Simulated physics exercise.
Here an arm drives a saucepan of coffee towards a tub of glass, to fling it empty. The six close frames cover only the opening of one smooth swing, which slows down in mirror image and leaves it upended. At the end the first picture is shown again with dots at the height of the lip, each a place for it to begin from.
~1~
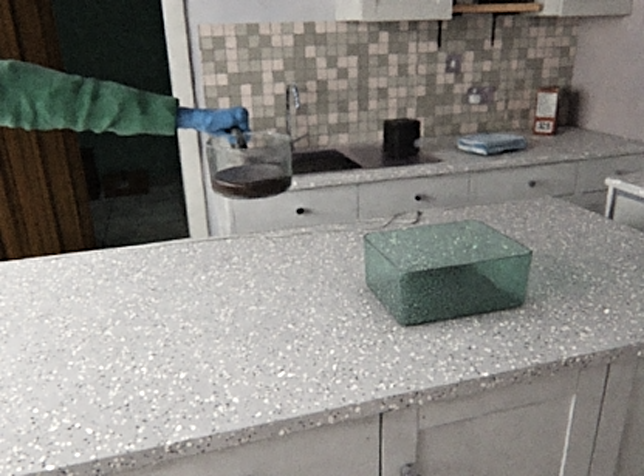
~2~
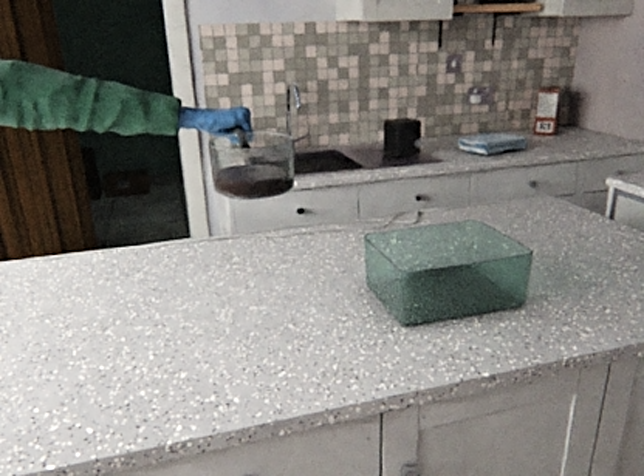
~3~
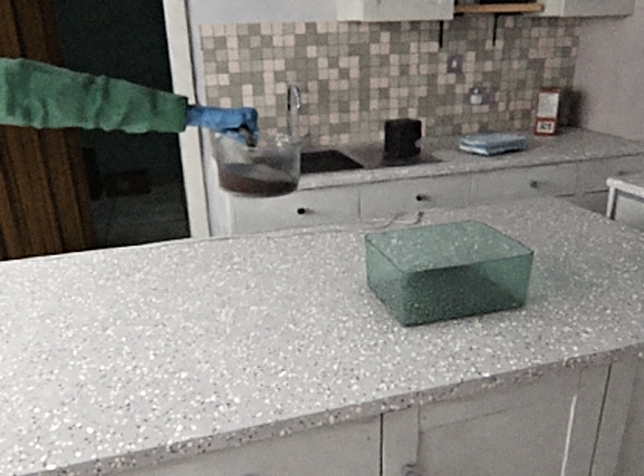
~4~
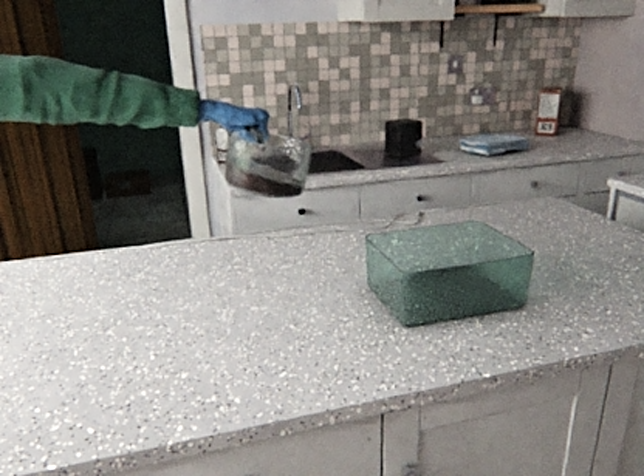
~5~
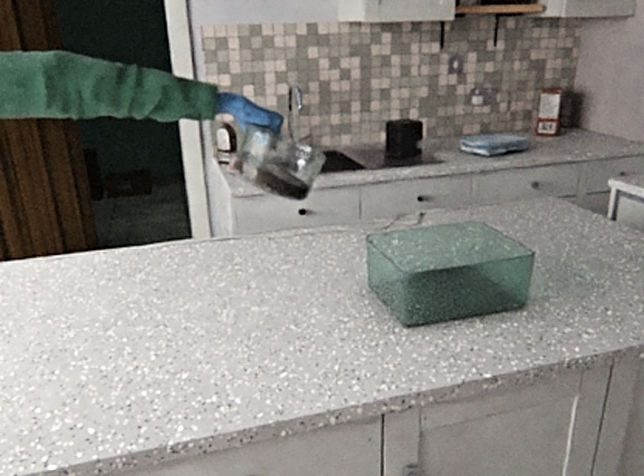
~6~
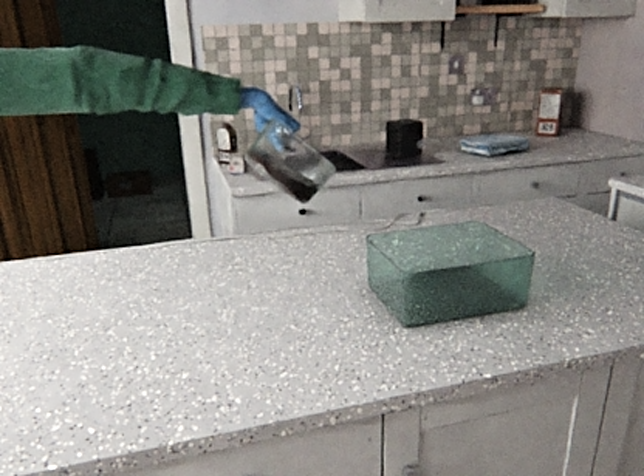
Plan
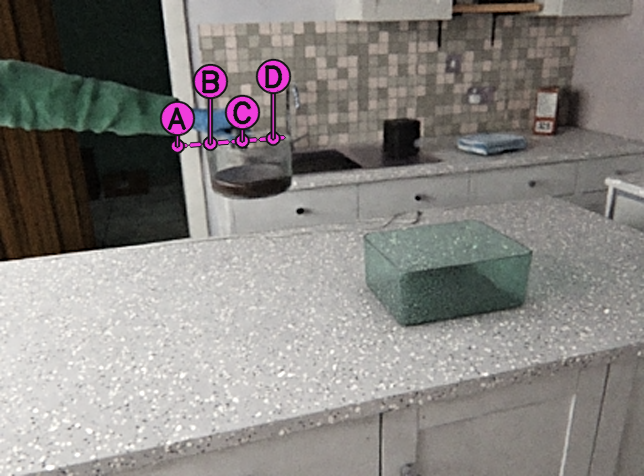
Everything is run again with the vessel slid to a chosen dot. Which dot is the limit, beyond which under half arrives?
D is the one.
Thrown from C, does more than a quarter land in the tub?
No, it does not.
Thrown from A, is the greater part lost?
Yes, that goes wrong.
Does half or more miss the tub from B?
Yes.
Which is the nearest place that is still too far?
That would be C.
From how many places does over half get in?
One of them.
On the marked copy, A at (177, 146); B at (210, 143); C at (242, 140); D at (273, 138).
With A, about 0 % lands in the tub, 100 % falls short.
With B, about 0 % lands in the tub, 98 % falls short.
With C, about 17 % lands in the tub, 80 % falls short and 3 % goes beside or beyond.
With D, about 65 % lands in the tub, 22 % falls short and 13 % goes beside or beyond.
